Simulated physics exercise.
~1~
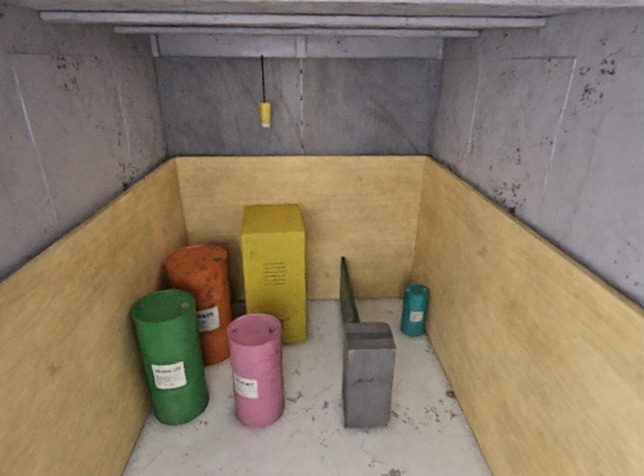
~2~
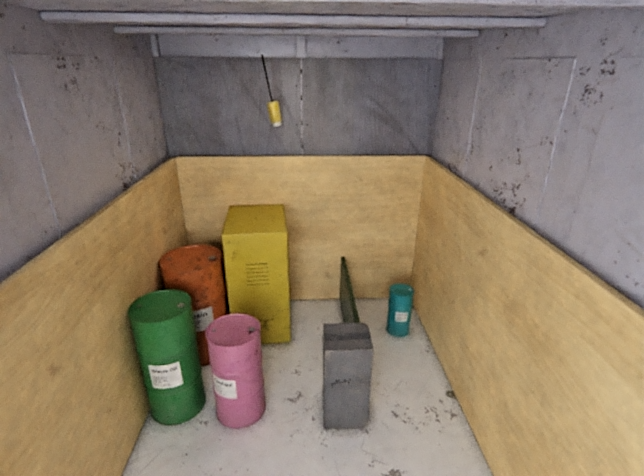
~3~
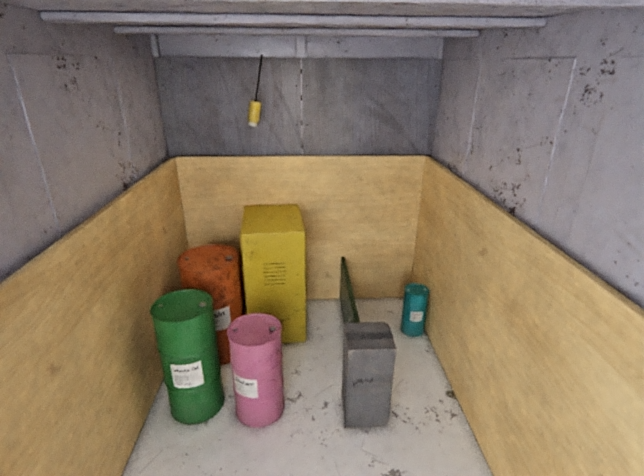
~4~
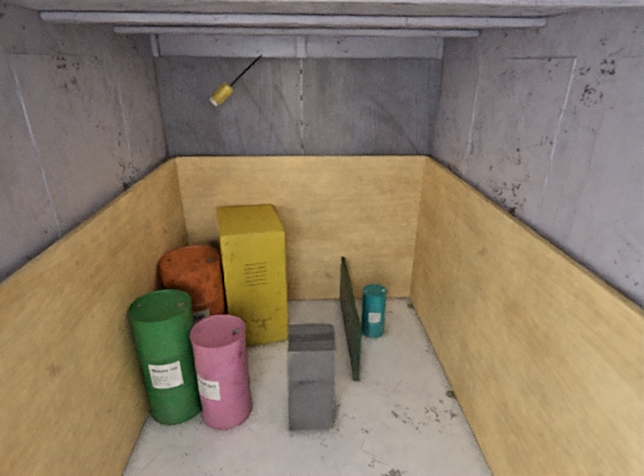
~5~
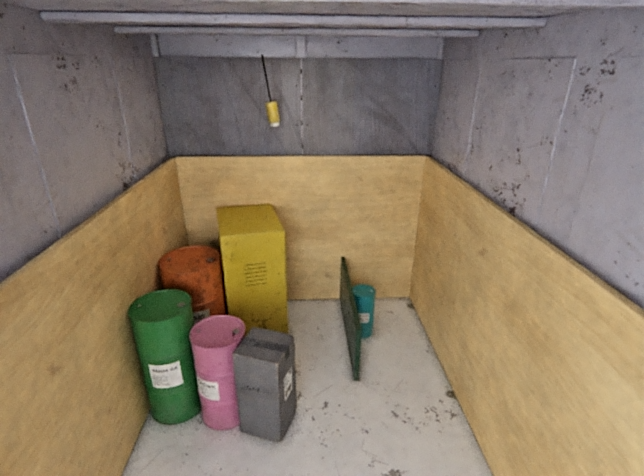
Van load bay with drums, yellow appliance and grey box sliding left, right, then left again, the box ending beside the pink drum.
